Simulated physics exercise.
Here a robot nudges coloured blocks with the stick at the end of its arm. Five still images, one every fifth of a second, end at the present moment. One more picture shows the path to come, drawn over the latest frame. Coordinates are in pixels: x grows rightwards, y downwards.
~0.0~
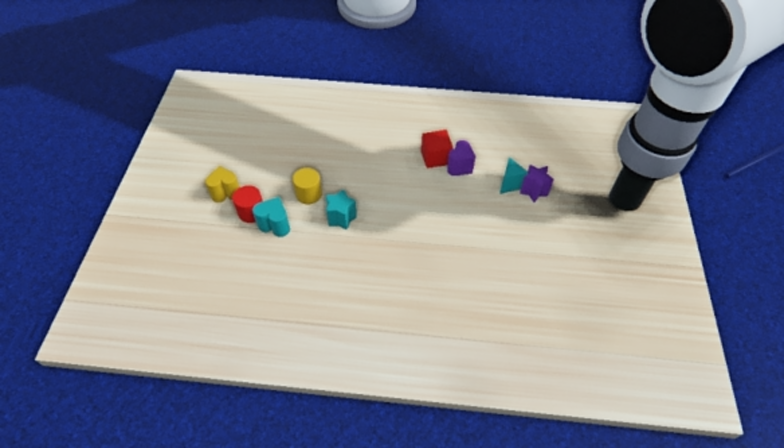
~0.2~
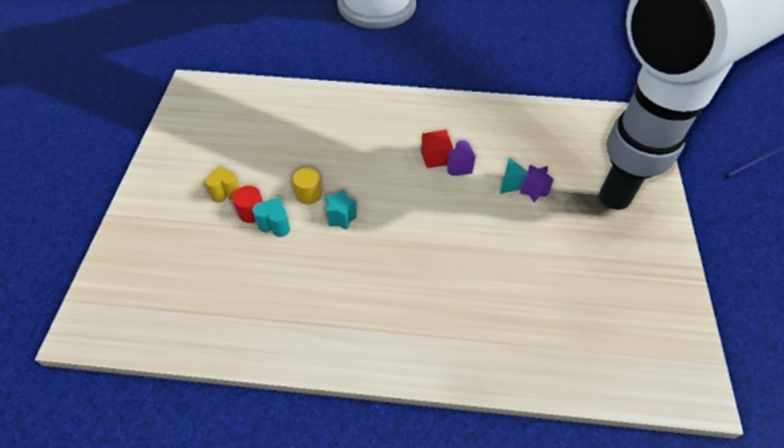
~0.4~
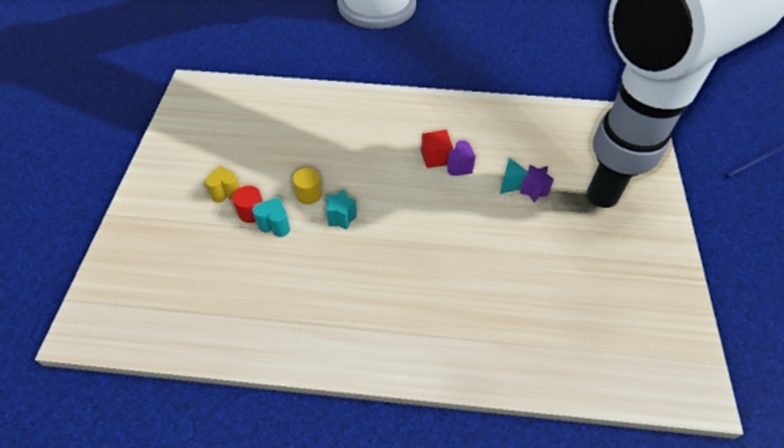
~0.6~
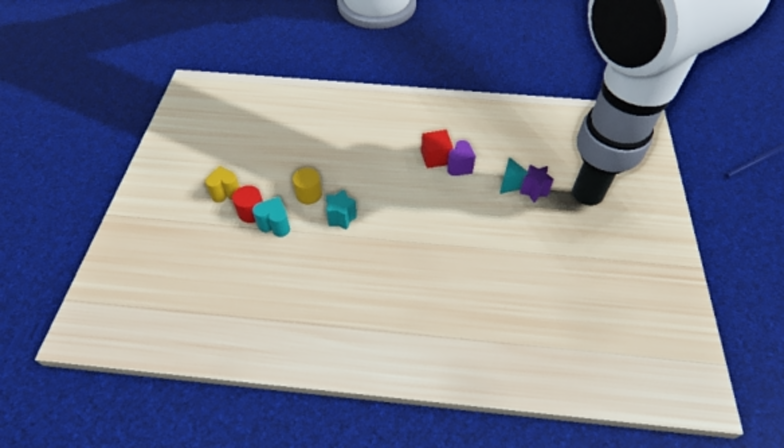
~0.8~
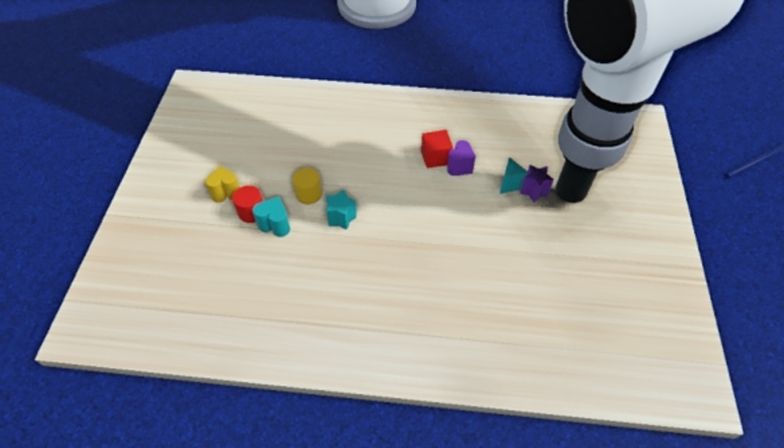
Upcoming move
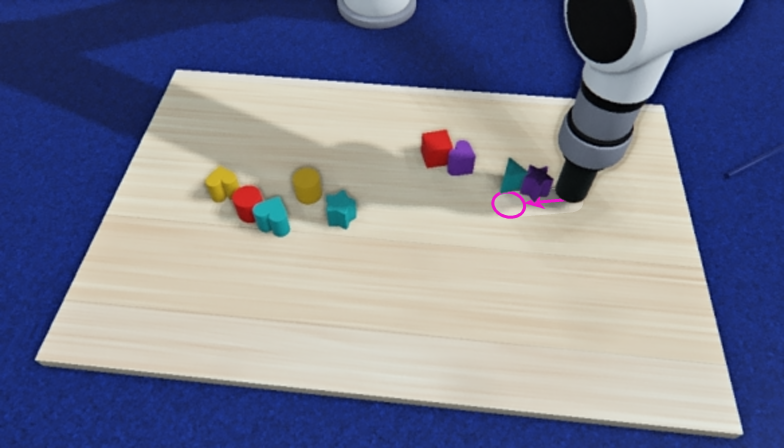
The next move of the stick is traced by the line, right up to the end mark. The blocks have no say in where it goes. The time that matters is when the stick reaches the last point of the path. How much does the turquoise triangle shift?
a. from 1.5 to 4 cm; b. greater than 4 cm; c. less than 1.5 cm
It's a.
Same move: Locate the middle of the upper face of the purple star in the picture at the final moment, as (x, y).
It should be at (505, 167) by then.
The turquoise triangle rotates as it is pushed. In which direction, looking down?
Rotation: Counter-clockwise.
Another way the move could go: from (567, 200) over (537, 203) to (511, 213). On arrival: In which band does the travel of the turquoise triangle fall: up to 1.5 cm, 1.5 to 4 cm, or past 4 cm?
Between 1.5 and 4 cm.
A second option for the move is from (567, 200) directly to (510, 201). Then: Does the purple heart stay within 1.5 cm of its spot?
The answer is yes.
Path on the board, in a line from (567, 200) to (509, 204).
The first path, step by step. Halfway along, stick (540, 194); turquoise triangle (498, 160), turned 25° anticlockwise; purple star (519, 170), turned 45° clockwise.
At the end, stick (511, 196); purple heart in place; turquoise triangle (492, 153), turned 35° anticlockwise; purple star (505, 167), turned 90° clockwise.
